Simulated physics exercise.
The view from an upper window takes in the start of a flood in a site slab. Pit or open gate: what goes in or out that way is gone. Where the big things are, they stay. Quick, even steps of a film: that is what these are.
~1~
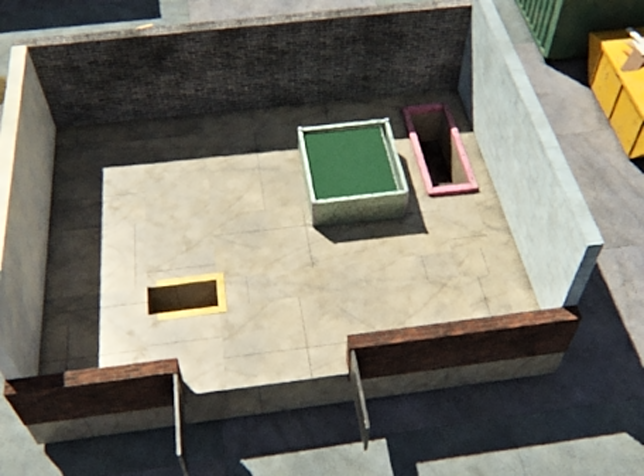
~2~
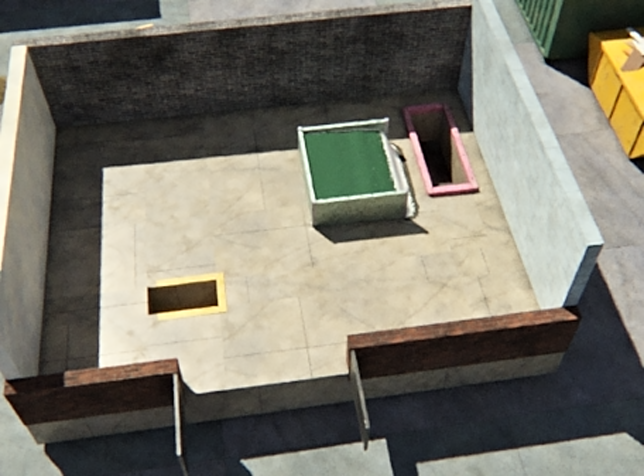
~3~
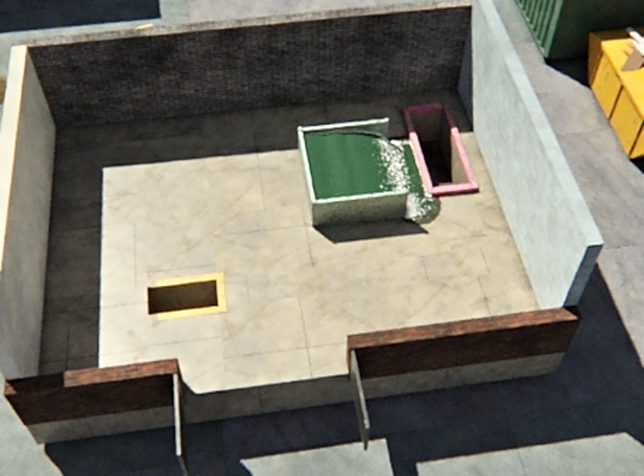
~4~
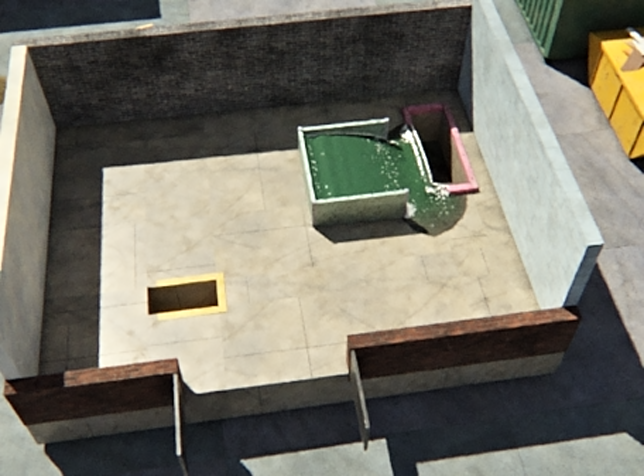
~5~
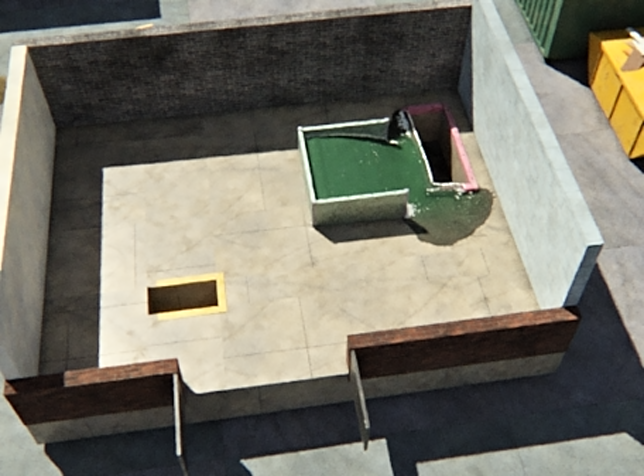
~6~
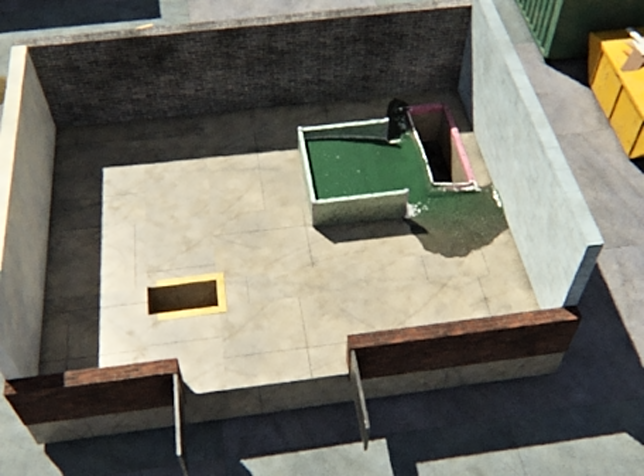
In a walled concrete yard, green water bursts from a tank's right side and spreads.
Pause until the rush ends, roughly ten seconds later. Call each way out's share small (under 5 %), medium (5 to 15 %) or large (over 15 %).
Small, medium or large: The gate gets a small share; the pink pit gets a large share; the yellow pit gets a small share.
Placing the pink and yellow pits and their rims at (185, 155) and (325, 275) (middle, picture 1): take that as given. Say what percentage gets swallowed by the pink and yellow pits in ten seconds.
The pink pit takes 2 per cent, and the yellow pit takes 14 per cent.
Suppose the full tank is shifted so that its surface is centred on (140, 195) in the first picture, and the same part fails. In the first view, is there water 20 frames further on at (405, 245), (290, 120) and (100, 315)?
Looking at all three, I'd call them swamped, swamped, bone dry.
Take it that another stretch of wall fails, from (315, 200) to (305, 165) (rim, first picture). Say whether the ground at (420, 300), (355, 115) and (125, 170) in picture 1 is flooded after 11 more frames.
Well, the first is missed by the spill, the next missed by the spill, the last hit by the spill.
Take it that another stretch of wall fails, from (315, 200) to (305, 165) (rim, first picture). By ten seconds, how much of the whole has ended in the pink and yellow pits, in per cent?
Result - pink: 0 %; yellow: 20 %.
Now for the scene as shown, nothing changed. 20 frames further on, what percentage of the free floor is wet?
About 30 %.
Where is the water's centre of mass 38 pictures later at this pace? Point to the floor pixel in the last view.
At about (388, 208).
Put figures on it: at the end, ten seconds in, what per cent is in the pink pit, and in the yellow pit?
I reckon close to 38 % and close to 2 % respectively.
A moment on, water covers 10 % of the floor; the gate 0 %, the pink pit 24 %, the yellow pit 0 %.
Next, water covers 20 % of the floor; the gate 0 %, the pink pit 34 %, the yellow pit 0 %.
Then, water covers 30 % of the floor; the gate 0 %, the pink pit 38 %, the yellow pit 0 %.
Later, water covers 45 % of the floor; the gate 0 %, the pink pit 39 %, the yellow pit 0 %.
In the end, water covers 60 % of the floor; the gate 1 %, the pink pit 39 %, the yellow pit 2 %.
